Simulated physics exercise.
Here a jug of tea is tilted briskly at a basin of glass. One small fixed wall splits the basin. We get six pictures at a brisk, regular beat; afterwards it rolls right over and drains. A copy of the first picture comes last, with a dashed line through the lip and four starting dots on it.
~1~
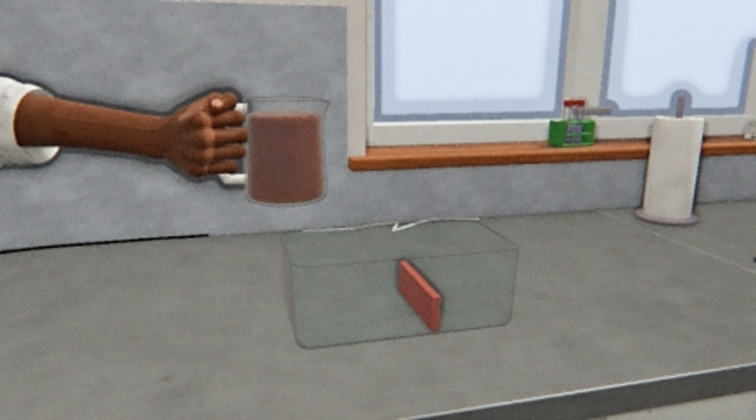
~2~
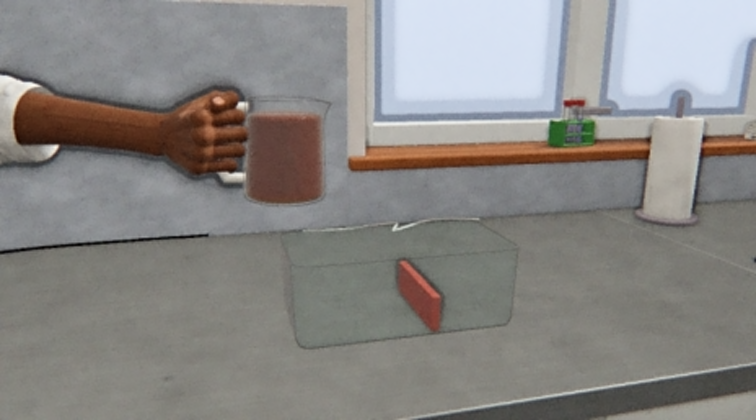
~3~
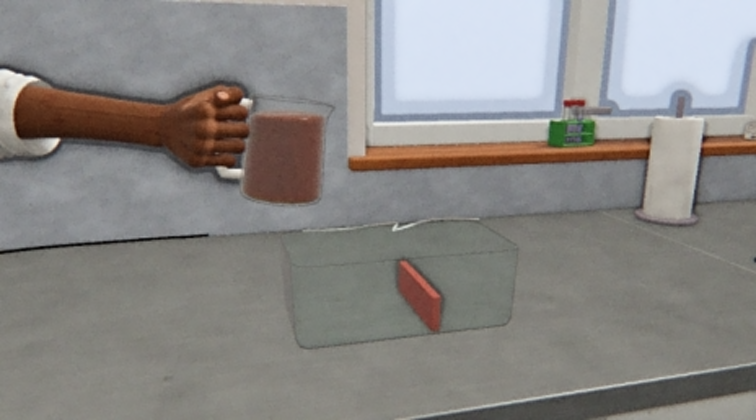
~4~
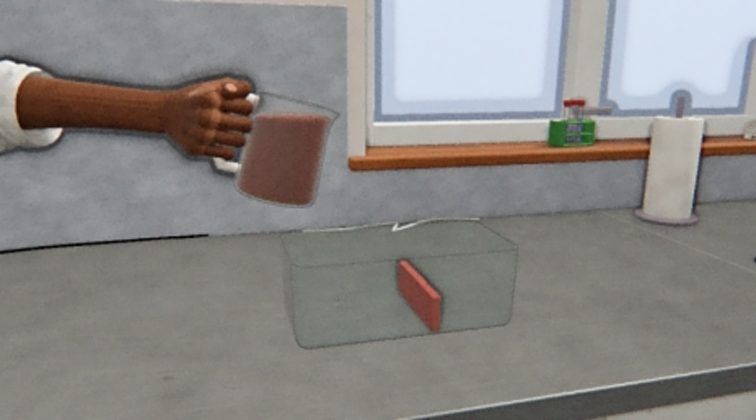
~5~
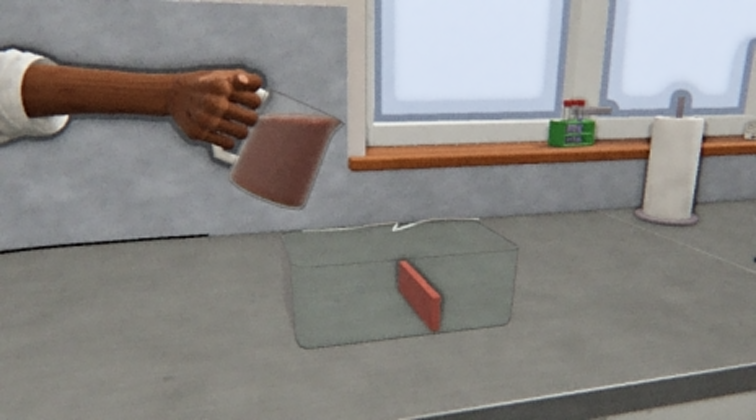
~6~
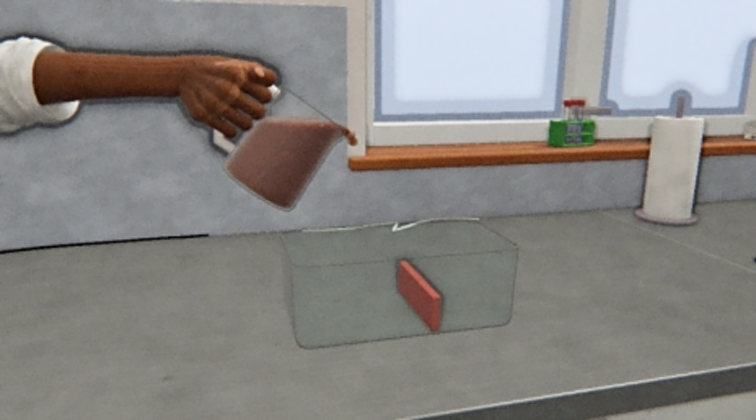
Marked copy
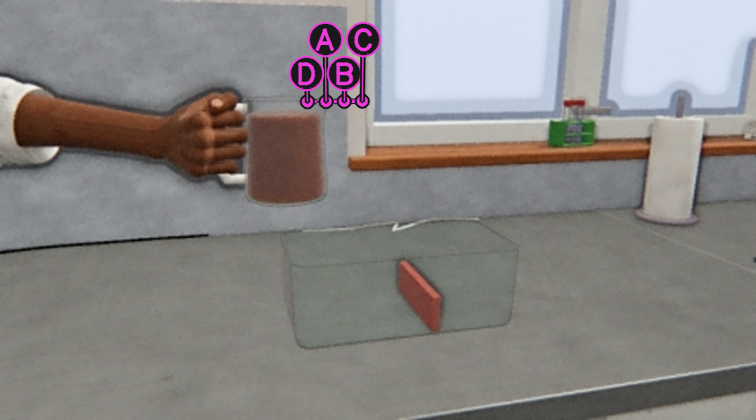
Kitchen counter by a window, a hand tilting a glass jug of brown tea rightward until liquid just crosses its lip.
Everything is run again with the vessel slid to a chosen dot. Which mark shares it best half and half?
It is C.
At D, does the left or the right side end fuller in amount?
The left one.
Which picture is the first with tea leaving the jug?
Picture 6.
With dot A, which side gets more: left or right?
More ends on the left.
In magenta, A at (326, 101); B at (344, 101); C at (362, 101); D at (307, 101).
For dot A, about 94 % ends left of the wall and 4 % right of it.
For dot B, about 85 % ends left of the wall and 12 % right of it; 3 % is lost outside.
For dot C, about 46 % ends left of the wall and 53 % right of it.
For dot D, about 93 % ends left of the wall and 4 % right of it; 3 % is lost outside.
